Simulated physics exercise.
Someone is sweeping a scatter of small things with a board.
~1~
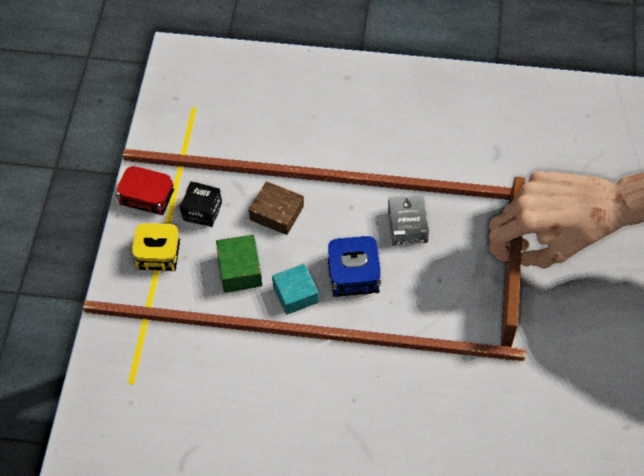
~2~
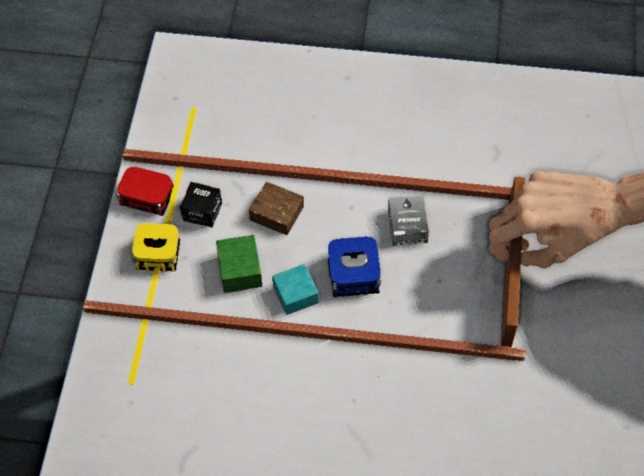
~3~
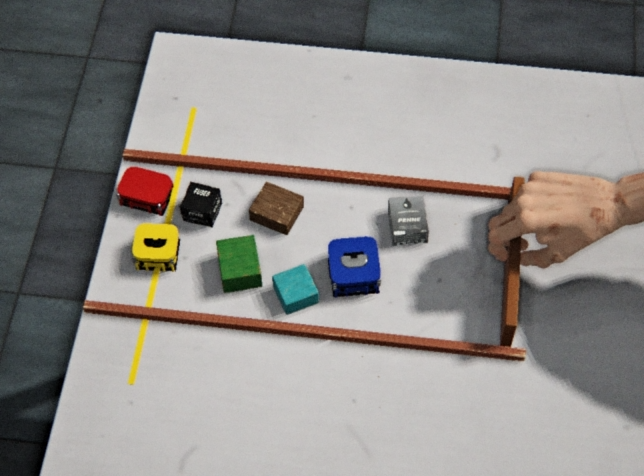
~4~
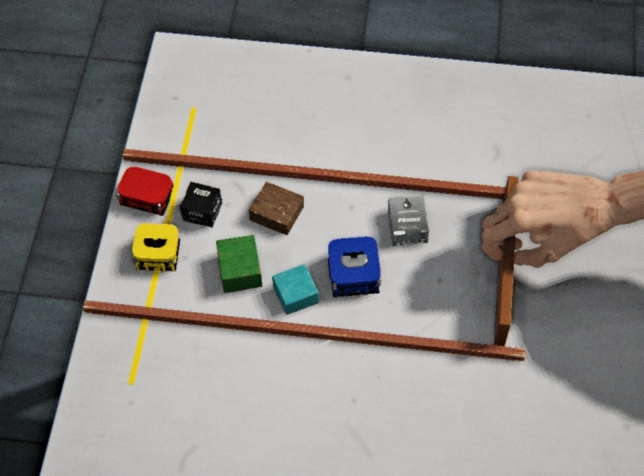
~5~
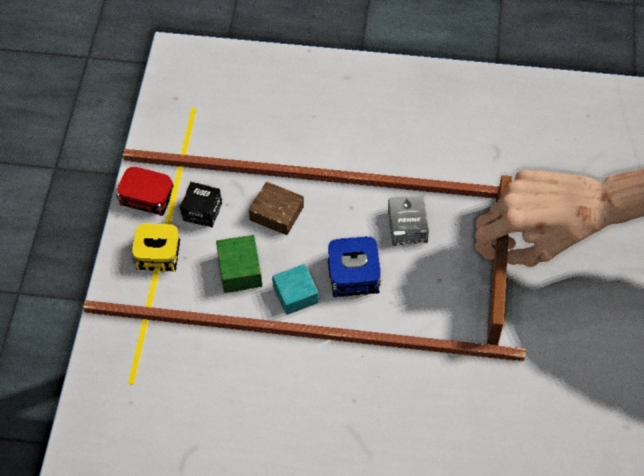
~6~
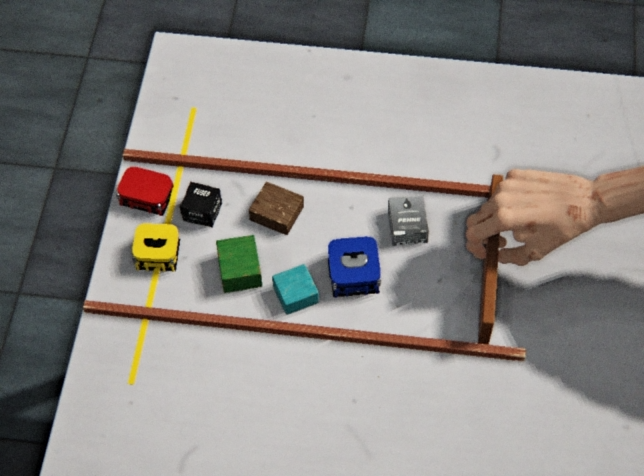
Wooden board held by a hand sliding slightly left between two rails, the scattered coloured blocks and cases ahead of it staying still.
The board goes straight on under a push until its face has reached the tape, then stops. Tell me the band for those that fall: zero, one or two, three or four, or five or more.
Count off: Three up to four.
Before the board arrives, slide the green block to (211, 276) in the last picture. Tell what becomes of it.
In the end the green block ends up on top.
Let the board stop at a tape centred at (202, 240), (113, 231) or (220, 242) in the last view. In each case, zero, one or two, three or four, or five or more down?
1 or 2; 5 or more; either one or two.
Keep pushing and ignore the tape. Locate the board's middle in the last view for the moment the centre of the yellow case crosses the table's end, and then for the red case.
Around (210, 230), then around (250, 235).
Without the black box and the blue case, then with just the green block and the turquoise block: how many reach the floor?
The counts: 2 and 3.
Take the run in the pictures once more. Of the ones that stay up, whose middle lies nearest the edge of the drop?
It's the brown block that is foremost.
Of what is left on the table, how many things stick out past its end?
Looks like 1 of them.
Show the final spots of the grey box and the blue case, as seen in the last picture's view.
(154, 198) and (138, 240).
A little later, none off yet; red case at rest near (146, 191); yellow case at rest near (157, 248); black box at rest near (201, 205).
When it is over, the number that fall off is three or four; down, green block, black box, yellow case and red case.
